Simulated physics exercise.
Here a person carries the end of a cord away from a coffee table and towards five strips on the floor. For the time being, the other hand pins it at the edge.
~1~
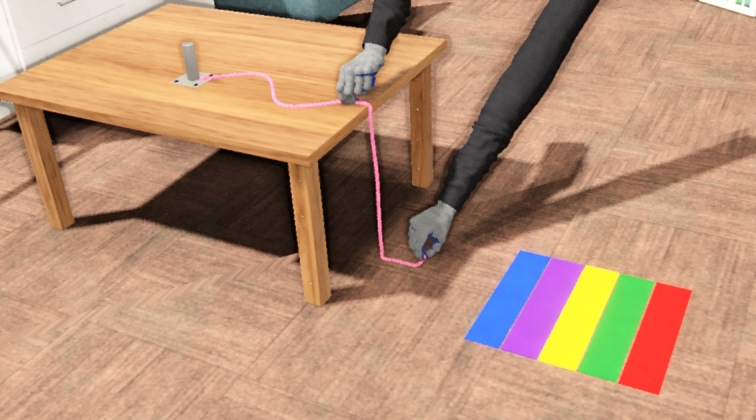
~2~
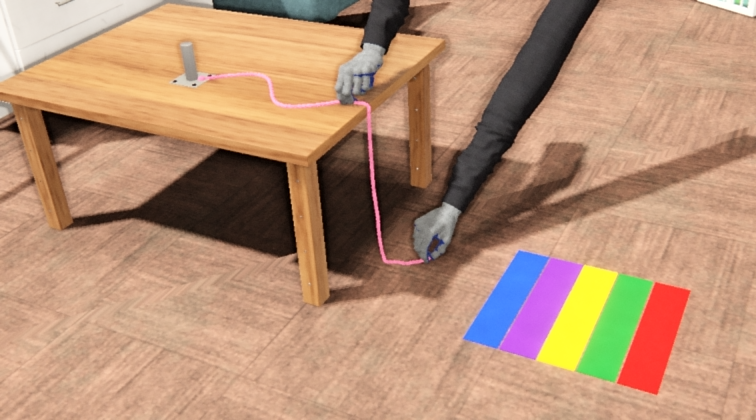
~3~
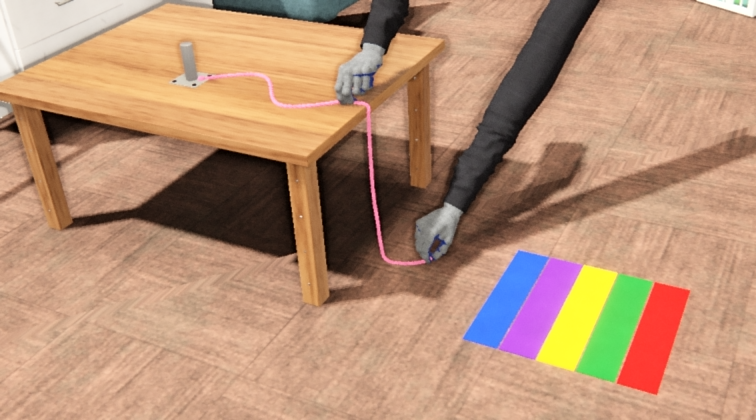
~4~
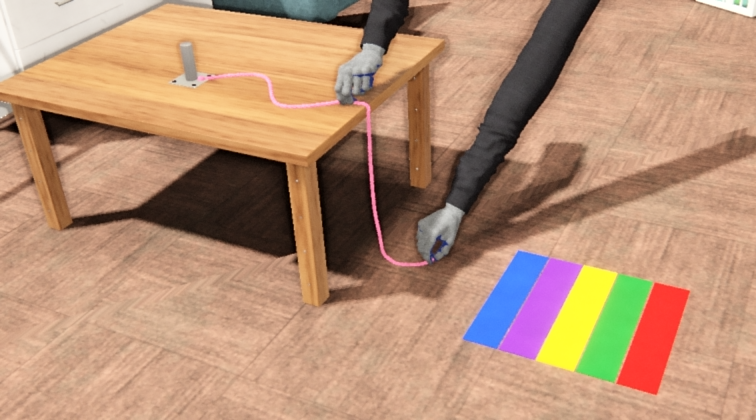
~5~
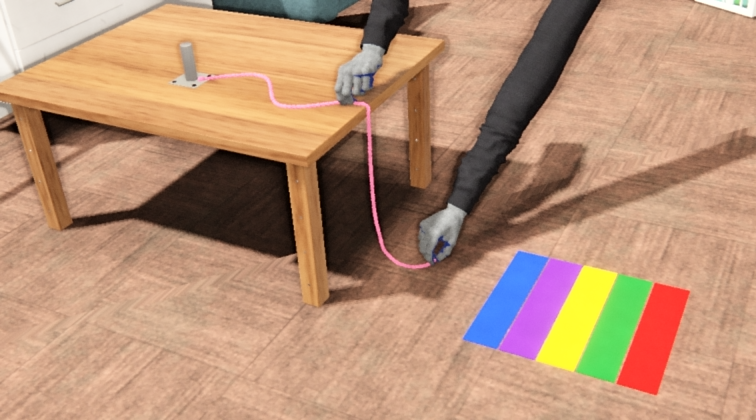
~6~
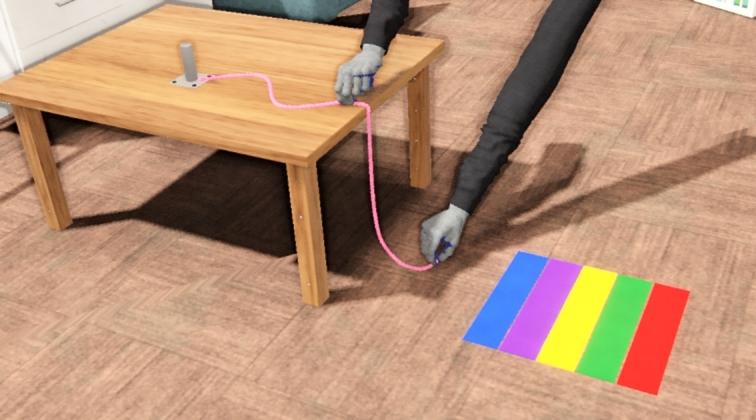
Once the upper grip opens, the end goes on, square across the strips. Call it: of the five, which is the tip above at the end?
The yellow strip.
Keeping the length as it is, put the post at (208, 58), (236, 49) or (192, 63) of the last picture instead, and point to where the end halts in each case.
In order, near (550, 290), (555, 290) and (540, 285).
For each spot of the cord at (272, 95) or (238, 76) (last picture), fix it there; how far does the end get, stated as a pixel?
(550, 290) and (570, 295).
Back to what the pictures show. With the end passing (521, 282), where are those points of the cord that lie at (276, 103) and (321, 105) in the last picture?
(316, 100) and (361, 107), approximately.
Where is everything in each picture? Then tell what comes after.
The first frame shows end (425, 257); blue (492, 326); purple (528, 336); yellow (566, 346); green (605, 357); red (646, 368).
The second frame shows end (429, 258); cord through (232, 76) (271, 89) (311, 106) (369, 122) (373, 188) (382, 249).
The third frame shows end (431, 259).
The fourth frame shows end (433, 259); cord through (231, 76) (271, 89) (310, 106) (369, 122) (372, 188) (382, 249).
The fifth frame shows end (435, 260).
The sixth frame shows end (437, 261); cord through (231, 76) (271, 90) (310, 107) (369, 123) (372, 188) (386, 249).
Soon after, end near (521, 282); over blue.
After that, end near (560, 292); over purple.
At the stop, end near (584, 298); over yellow. The yellow one.
